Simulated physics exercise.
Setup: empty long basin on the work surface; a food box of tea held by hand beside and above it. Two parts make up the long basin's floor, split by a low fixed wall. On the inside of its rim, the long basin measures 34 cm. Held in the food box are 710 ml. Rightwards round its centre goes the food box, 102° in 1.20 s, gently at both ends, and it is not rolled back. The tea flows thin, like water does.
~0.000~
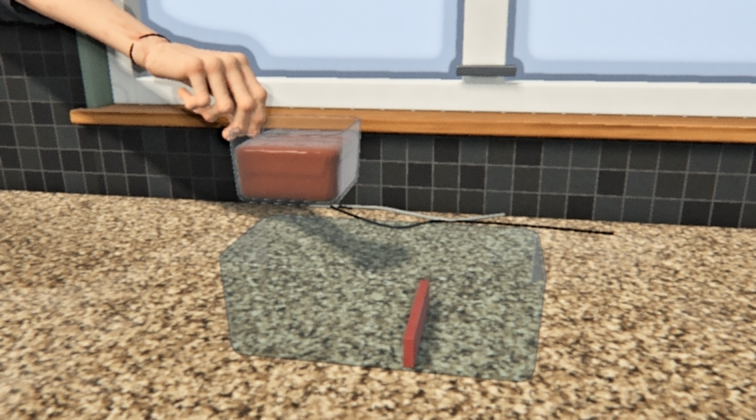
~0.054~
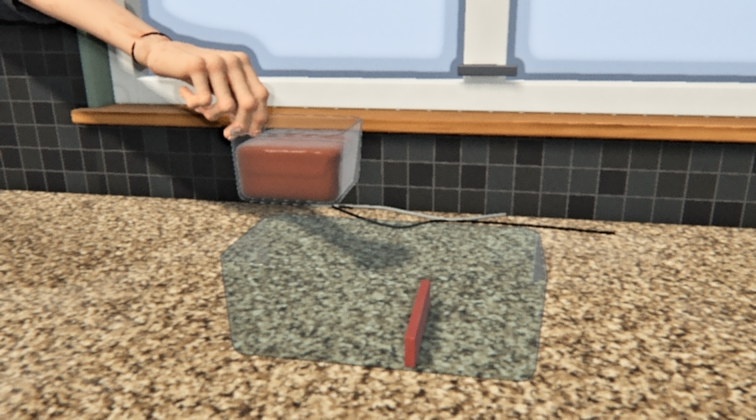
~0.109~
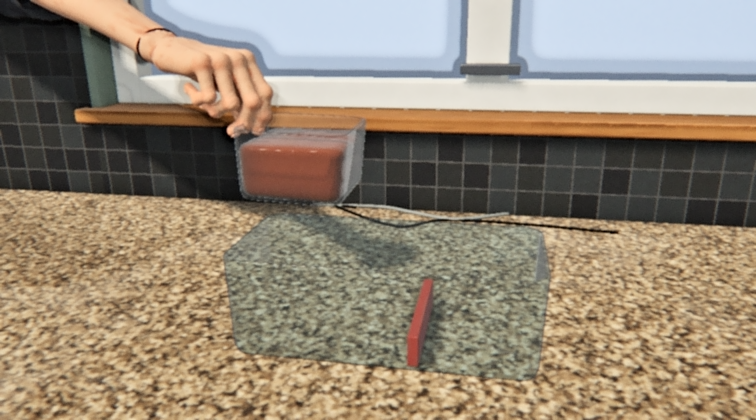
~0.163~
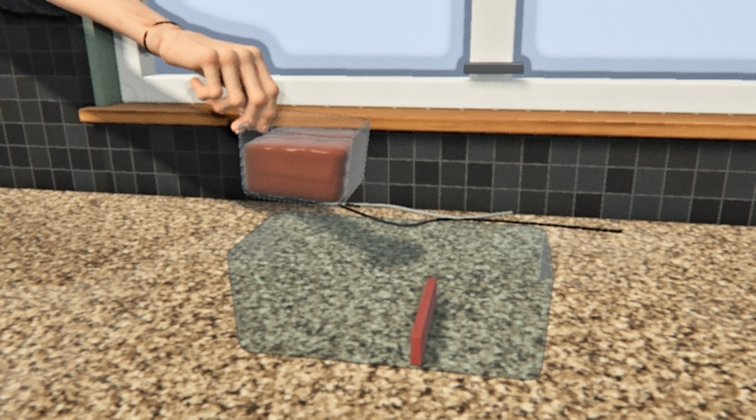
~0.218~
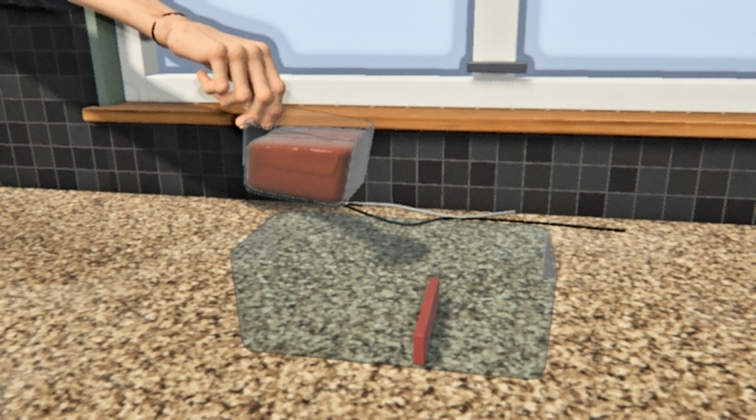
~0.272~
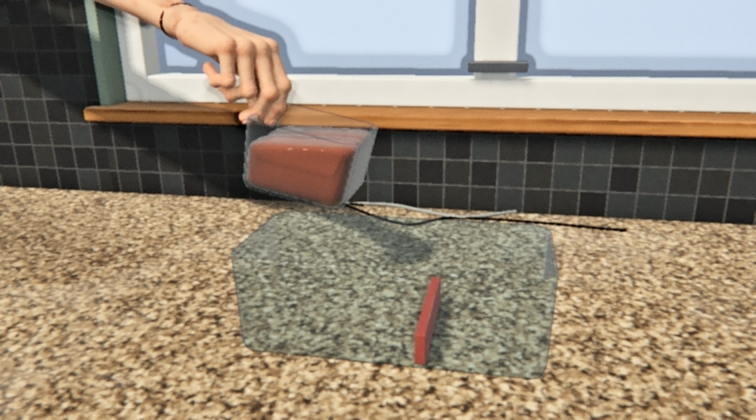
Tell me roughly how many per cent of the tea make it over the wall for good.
Roughly 39 per cent make it over.
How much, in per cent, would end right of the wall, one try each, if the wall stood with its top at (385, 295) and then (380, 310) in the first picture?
The first gives near 70 per cent and the second near 70 per cent.
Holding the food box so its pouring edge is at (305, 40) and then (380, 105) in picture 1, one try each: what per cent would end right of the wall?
5 in a hundred, followed by 70 in a hundred.
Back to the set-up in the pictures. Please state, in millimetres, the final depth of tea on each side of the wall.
Some 14 mm on the left and some 14 mm on the right.
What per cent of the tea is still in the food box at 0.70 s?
Roughly 60 percent.
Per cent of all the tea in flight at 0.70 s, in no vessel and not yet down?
26 %.
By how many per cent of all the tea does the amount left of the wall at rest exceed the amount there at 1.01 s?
It comes to about 18 per cent.
After 0.70 s the tilt is 64° and 60 per cent is still to pour, 12 is left of the wall and 3 right of it.
After 1.01 s the tilt is 96° and 13 per cent is still to pour, 43 is left of the wall and 38 right of it.
After 1.34 s the tilt is 102° and 1 per cent is still to pour, 60 is left of the wall and 38 right of it.
After 1.70 s the tilt is 102° and 0 per cent is still to pour, 61 is left of the wall and 39 right of it.
In the end 61 per cent lies left of the wall, 39 right of it and 1 outside.
